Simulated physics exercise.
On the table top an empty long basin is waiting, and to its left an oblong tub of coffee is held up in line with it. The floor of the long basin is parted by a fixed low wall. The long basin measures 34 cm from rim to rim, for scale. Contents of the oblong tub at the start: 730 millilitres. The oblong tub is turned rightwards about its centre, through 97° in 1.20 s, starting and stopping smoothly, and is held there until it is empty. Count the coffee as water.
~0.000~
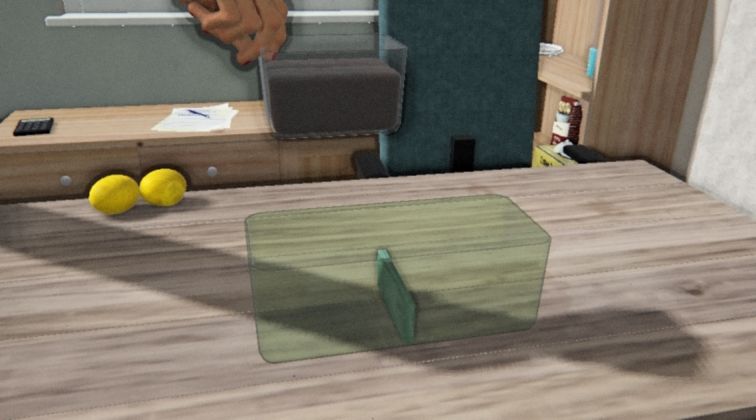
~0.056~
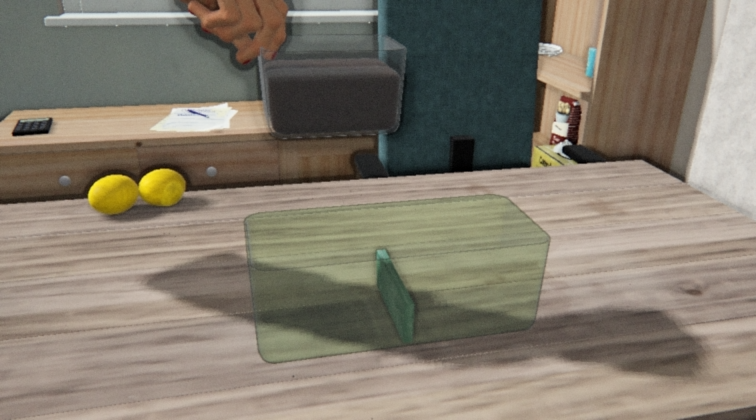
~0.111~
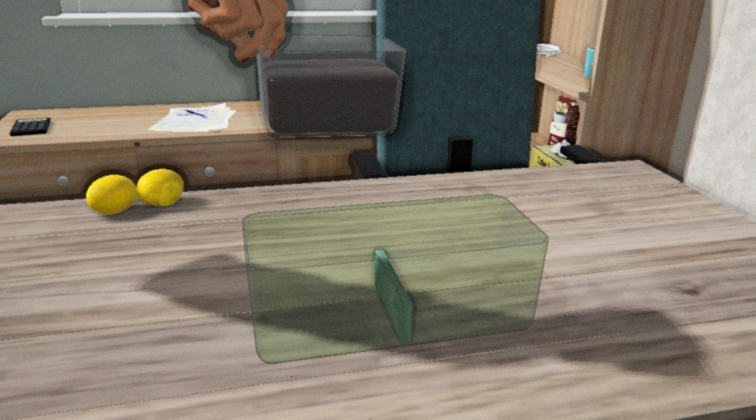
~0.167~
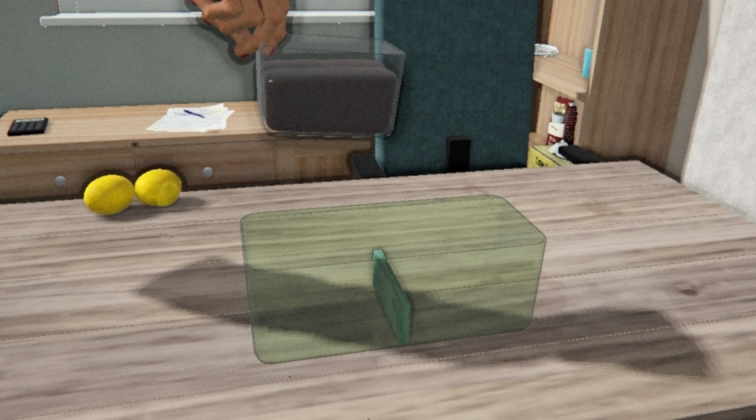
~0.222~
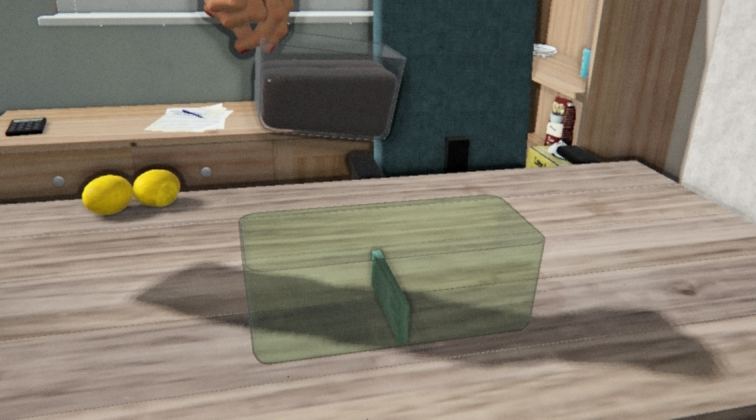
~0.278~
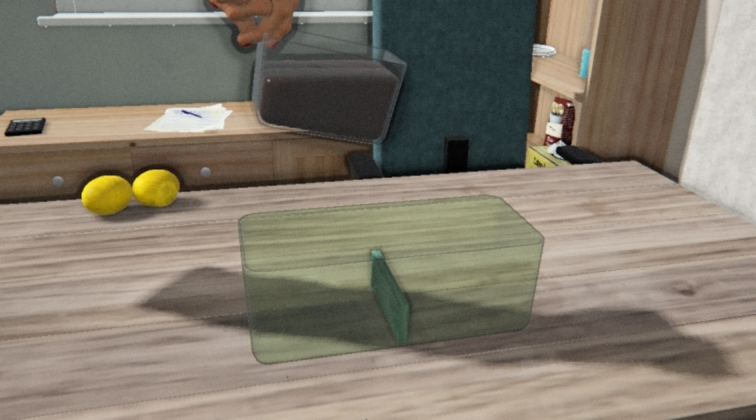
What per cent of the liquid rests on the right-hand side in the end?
95 percent.
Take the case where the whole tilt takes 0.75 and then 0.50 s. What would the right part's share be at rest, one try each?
I'd expect close to 90 per cent and then close to 85 per cent.
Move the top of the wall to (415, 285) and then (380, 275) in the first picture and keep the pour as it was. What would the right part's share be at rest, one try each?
85 then 95 %.
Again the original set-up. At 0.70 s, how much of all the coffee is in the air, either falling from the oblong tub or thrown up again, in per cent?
About 28 per cent.
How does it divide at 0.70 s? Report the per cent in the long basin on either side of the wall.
Around 0 percent on the left and 4 on the right.
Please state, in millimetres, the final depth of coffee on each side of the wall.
Left 2 mm, right 32 mm.
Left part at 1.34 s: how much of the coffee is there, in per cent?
The left part holds some 2 per cent.
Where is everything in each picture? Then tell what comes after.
It leans 0°; its right rim is at (396, 43); the coffee meets the walls at (265, 70) and (391, 66); the long basin's rim runs from (248, 242) to (528, 217); the wall's top is at (395, 276), in the first frame.
It leans 1°; its right rim is at (395, 44); the coffee meets the walls at (264, 69) and (391, 66), in the second frame.
It leans 2°; its right rim is at (395, 46); the coffee meets the walls at (263, 69) and (389, 66), in the third frame.
It leans 5°; its right rim is at (394, 49); the coffee meets the walls at (262, 70) and (388, 68), in the fourth frame.
It leans 8°; its right rim is at (394, 54); the coffee meets the walls at (261, 69) and (387, 69), in the fifth frame.
It leans 12°; its right rim is at (395, 59); the coffee meets the walls at (260, 70) and (389, 69), in the sixth frame.
After 0.70 s the tilt is 62° and 68 per cent is still to pour, 0 is left of the wall and 4 right of it.
After 1.02 s the tilt is 92° and 19 per cent is still to pour, 1 is left of the wall and 66 right of it.
After 1.34 s the tilt is 97° and 3 per cent is still to pour, 2 is left of the wall and 90 right of it.
After 1.70 s the tilt is 97° and 0 per cent is still to pour, 5 is left of the wall and 94 right of it.
In the end 4 per cent lies left of the wall, 95 right of it and 1 outside.
